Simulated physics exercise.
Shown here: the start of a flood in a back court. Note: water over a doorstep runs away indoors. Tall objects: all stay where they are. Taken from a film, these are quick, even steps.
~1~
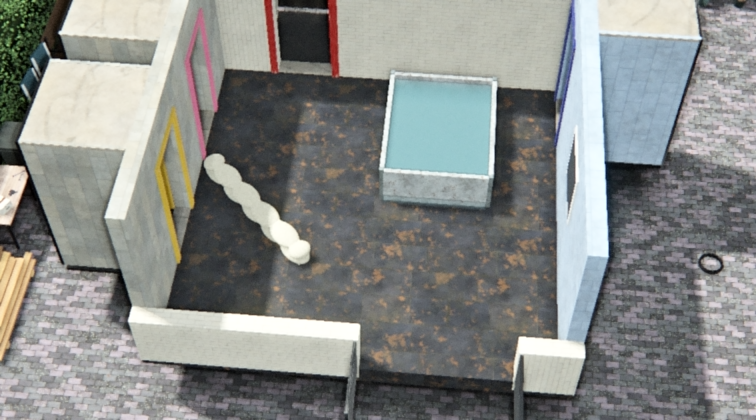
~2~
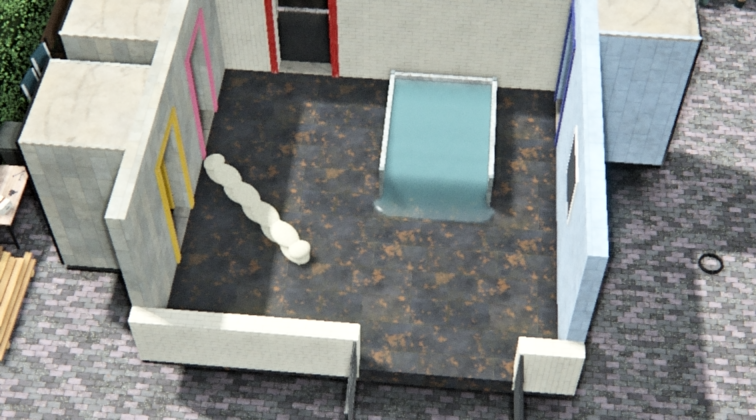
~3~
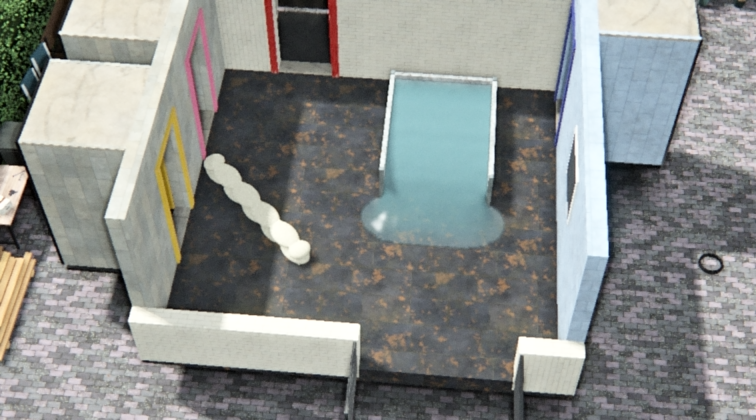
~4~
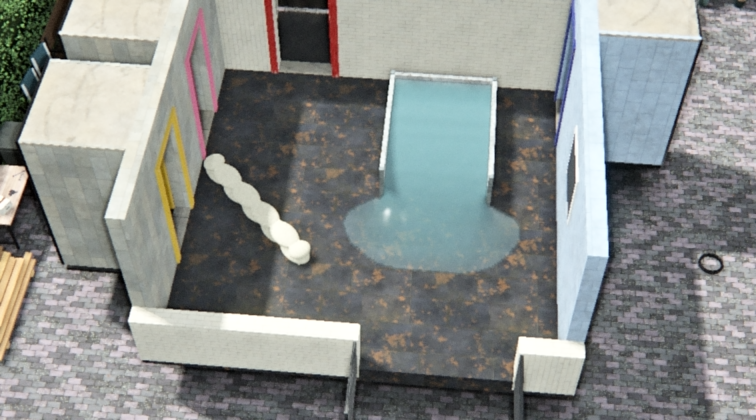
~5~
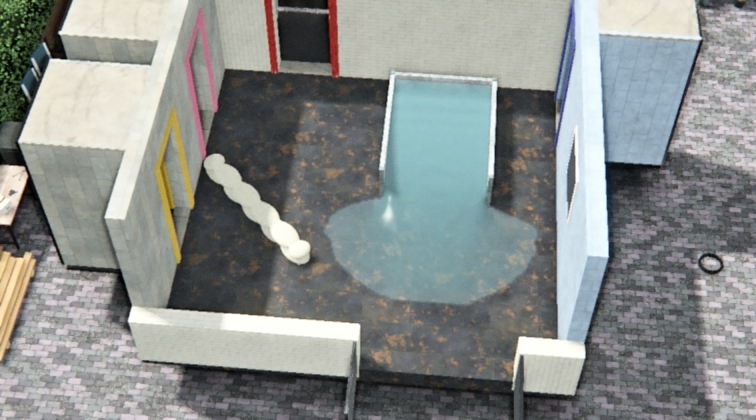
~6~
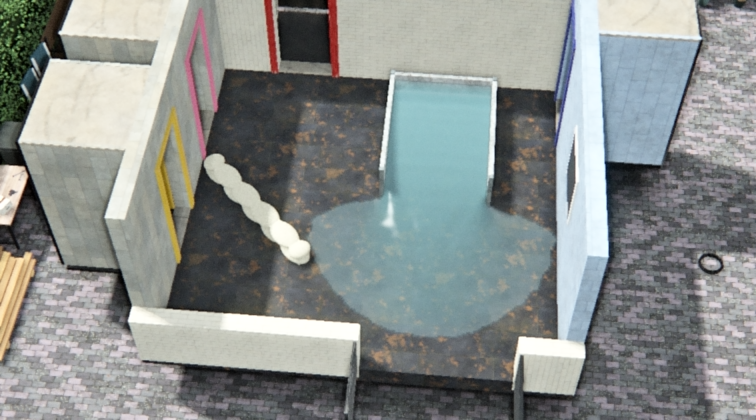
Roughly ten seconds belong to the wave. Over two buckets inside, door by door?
At the end, the blue door is going to let through no more than allowed, the pink door is going to let through no more than allowed, the yellow door is going to let through more than allowed, the red door is going to let through no more than allowed.
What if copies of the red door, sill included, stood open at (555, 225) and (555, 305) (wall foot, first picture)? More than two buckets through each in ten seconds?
Going in the given order, they come out within bounds and over the limit.
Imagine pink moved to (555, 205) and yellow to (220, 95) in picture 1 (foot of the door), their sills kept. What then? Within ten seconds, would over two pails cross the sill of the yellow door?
Result - yellow: Remains below the limit.
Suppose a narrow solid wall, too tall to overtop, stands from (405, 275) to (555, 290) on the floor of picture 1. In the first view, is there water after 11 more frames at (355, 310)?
I'd say it ends up swamped.
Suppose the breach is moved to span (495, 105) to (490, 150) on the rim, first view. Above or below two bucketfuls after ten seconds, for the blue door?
My guess is that the blue door surpasses the threshold.
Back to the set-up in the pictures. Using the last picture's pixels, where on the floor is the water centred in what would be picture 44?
Around pixel (366, 248).
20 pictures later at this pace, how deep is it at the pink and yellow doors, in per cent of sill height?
Roughly 0 and 150 %.
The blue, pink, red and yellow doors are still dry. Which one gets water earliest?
Result: The yellow one is first.
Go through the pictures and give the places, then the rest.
The first frame shows the open tank at (440, 127) is whole and still.
In the second frame, water pours out at (435, 191) and has run to (380, 206).
In the third frame, water pours out at (435, 193) and has run to (370, 224).
In the fourth frame, water pours out at (435, 194) and has run to (367, 250).
In the fifth frame, water pours out at (435, 194) and has run to (391, 293).
In the sixth frame, the front is at (396, 326), out from the gap at (435, 194).
A moment on, water covers 35 % of the floor; the blue door not reached, the pink door not reached, the yellow door not reached, the red door not reached.
Next, water covers 40 % of the floor; the blue door not reached, the pink door not reached, the yellow door not reached, the red door not reached.
Then, water covers 45 % of the floor; the blue door not reached, the pink door not reached, the yellow door wet at the sill, nothing in, the red door not reached.
Later, water covers 55 % of the floor; the blue door not reached, the pink door wet at the sill, nothing in, the yellow door under two buckets in, the red door not reached.
In the end, water covers 65 % of the floor; the blue door wet at the sill, nothing in, the pink door wet at the sill, nothing in, the yellow door over two buckets in, the red door not reached.
